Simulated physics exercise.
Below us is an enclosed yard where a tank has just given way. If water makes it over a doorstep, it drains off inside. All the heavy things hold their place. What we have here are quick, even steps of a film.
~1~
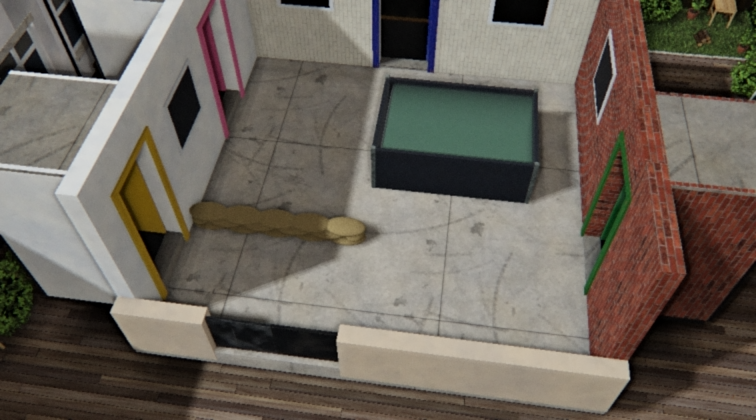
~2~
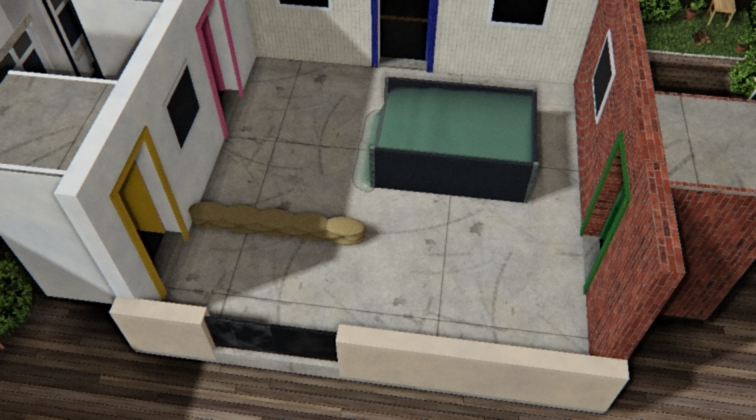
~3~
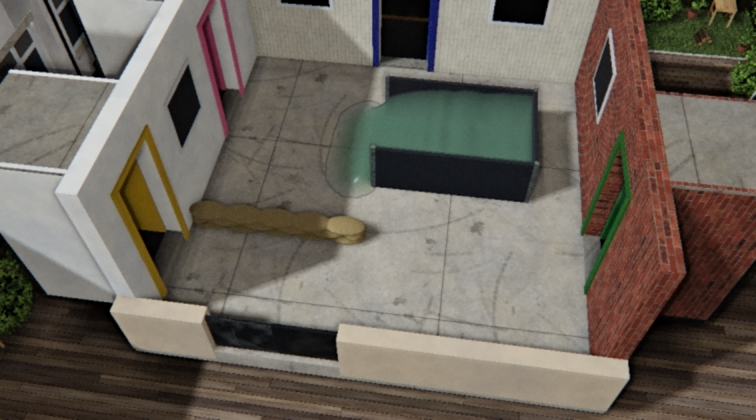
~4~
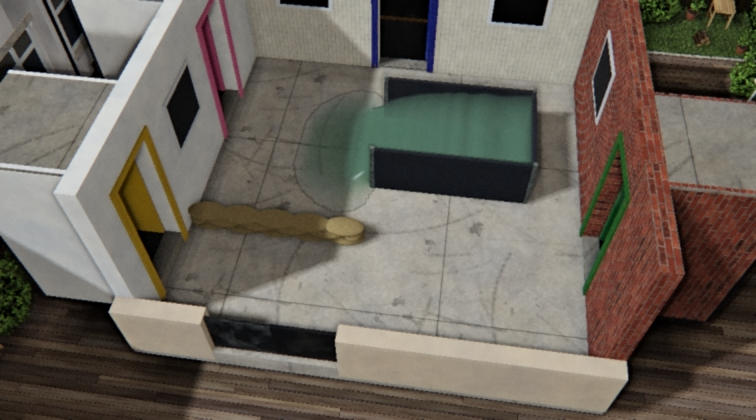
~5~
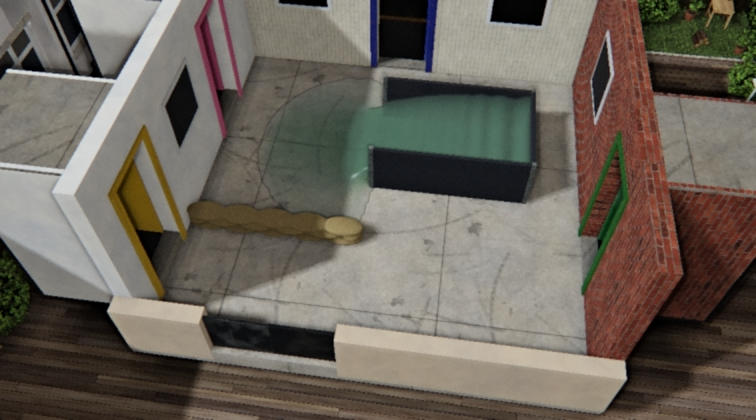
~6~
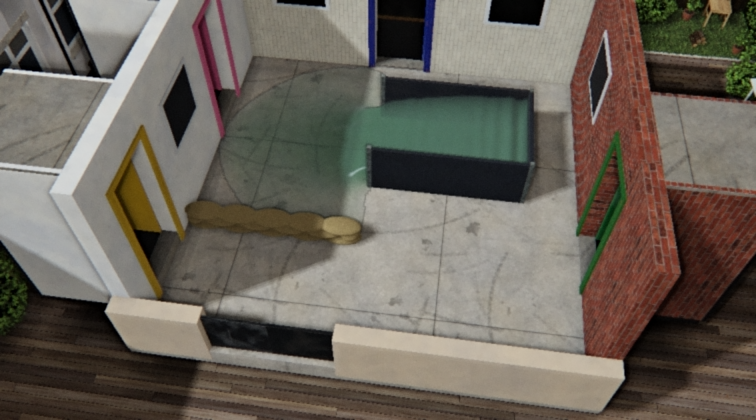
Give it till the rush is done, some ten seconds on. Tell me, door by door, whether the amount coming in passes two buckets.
One by one: Blue door: Over the cap; yellow door: Within the cap; green door: Over the cap; pink door: Over the cap.
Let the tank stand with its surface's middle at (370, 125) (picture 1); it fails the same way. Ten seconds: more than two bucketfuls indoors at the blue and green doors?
One by one: Blue keeps below it; green takes more.
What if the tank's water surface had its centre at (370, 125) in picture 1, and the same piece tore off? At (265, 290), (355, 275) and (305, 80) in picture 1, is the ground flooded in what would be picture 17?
In the order asked: Reached by the flood, not reached, reached by the flood.
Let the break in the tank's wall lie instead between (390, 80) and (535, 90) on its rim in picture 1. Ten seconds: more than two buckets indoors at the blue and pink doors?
The blue door tops the limit, while the pink door stays within the limit.
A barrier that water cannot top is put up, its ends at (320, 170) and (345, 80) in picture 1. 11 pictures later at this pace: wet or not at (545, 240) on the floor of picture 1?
Parched.
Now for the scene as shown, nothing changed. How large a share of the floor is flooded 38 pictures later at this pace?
That works out to some 85 in a hundred.
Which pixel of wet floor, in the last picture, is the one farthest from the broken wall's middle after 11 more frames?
The front should reach about (149, 326).
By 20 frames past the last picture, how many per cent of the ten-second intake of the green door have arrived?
Near 0 per cent, give or take.
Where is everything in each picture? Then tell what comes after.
The first frame shows still water in the water tank at (457, 122).
In the second frame, the front is at a hidden place, out from the gap at (382, 138).
In the third frame, water pours out at (382, 139) and has run to (358, 107).
In the fourth frame, the front is at (339, 99), out from the gap at (381, 141).
In the fifth frame, water pours out at (380, 141) and has run to (271, 126).
In the sixth frame, water pours out at (378, 141) and has run to (224, 151).
A moment on, water covers 30 % of the floor; the blue door wet at the sill, nothing in, the yellow door wet at the sill, nothing in, the green door not reached, the pink door over two buckets in.
Next, water covers 35 % of the floor; the blue door wet at the sill, nothing in, the yellow door wet at the sill, nothing in, the green door not reached, the pink door far over two buckets in.
Then, water covers 45 % of the floor; the blue door wet at the sill, nothing in, the yellow door wet at the sill, nothing in, the green door not reached, the pink door far over two buckets in.
Later, water covers 85 % of the floor; the blue door under two buckets in, the yellow door wet at the sill, nothing in, the green door under two buckets in, the pink door far over two buckets in.
In the end, water covers 90 % of the floor; the blue door over two buckets in, the yellow door wet at the sill, nothing in, the green door over two buckets in, the pink door far over two buckets in.
